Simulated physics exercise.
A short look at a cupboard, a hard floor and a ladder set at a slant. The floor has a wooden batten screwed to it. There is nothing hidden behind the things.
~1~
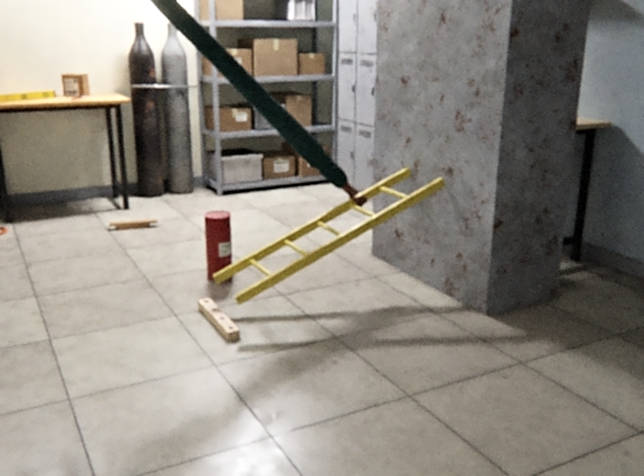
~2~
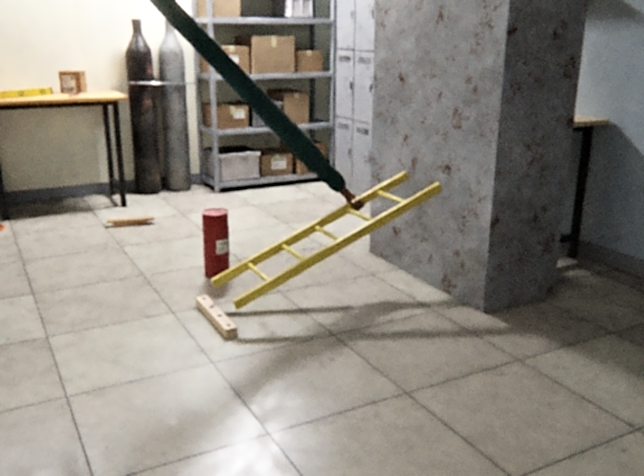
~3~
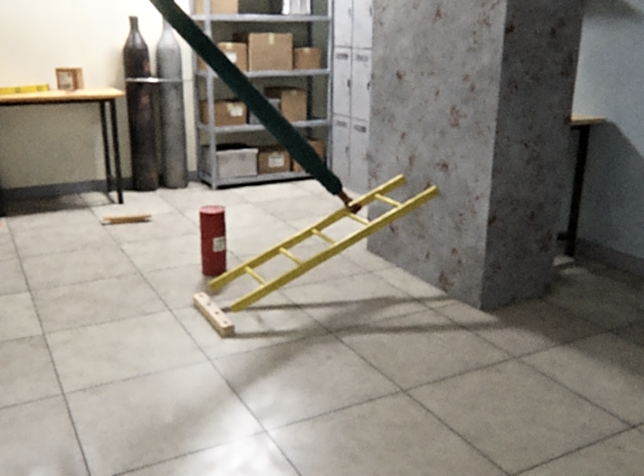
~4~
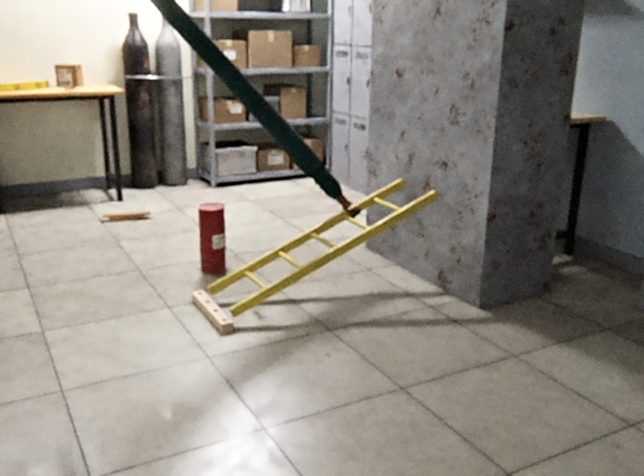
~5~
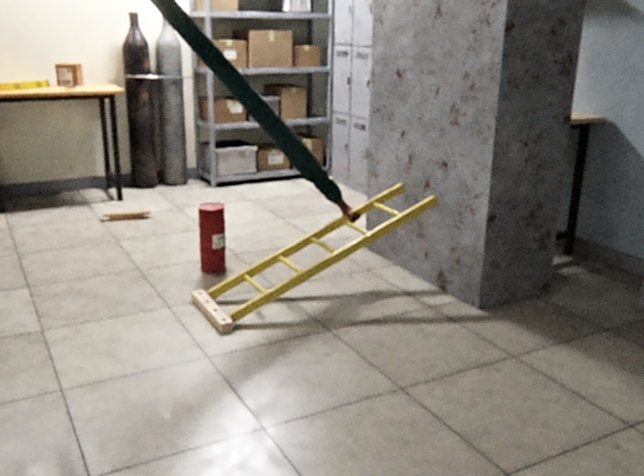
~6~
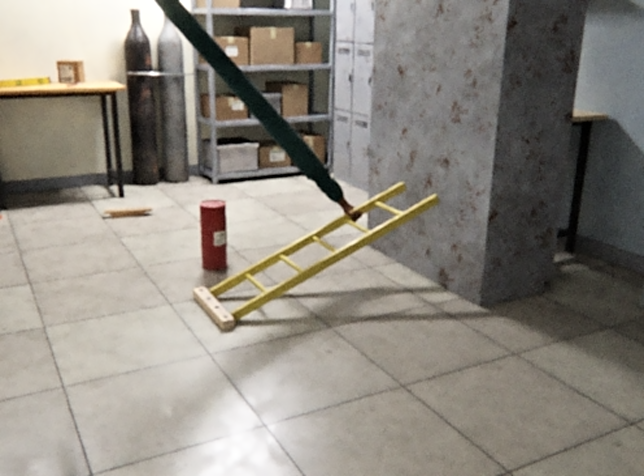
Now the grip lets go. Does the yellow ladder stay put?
It's going to be just fine, I think.
Then, 0.10 s later than the last frame, yellow ladder moving near (326, 247).
Then, 0.42 s later than the last frame, yellow ladder at rest near (326, 247).
When it is over, the yellow ladder remains leaning, near (326, 247); the rest as before.
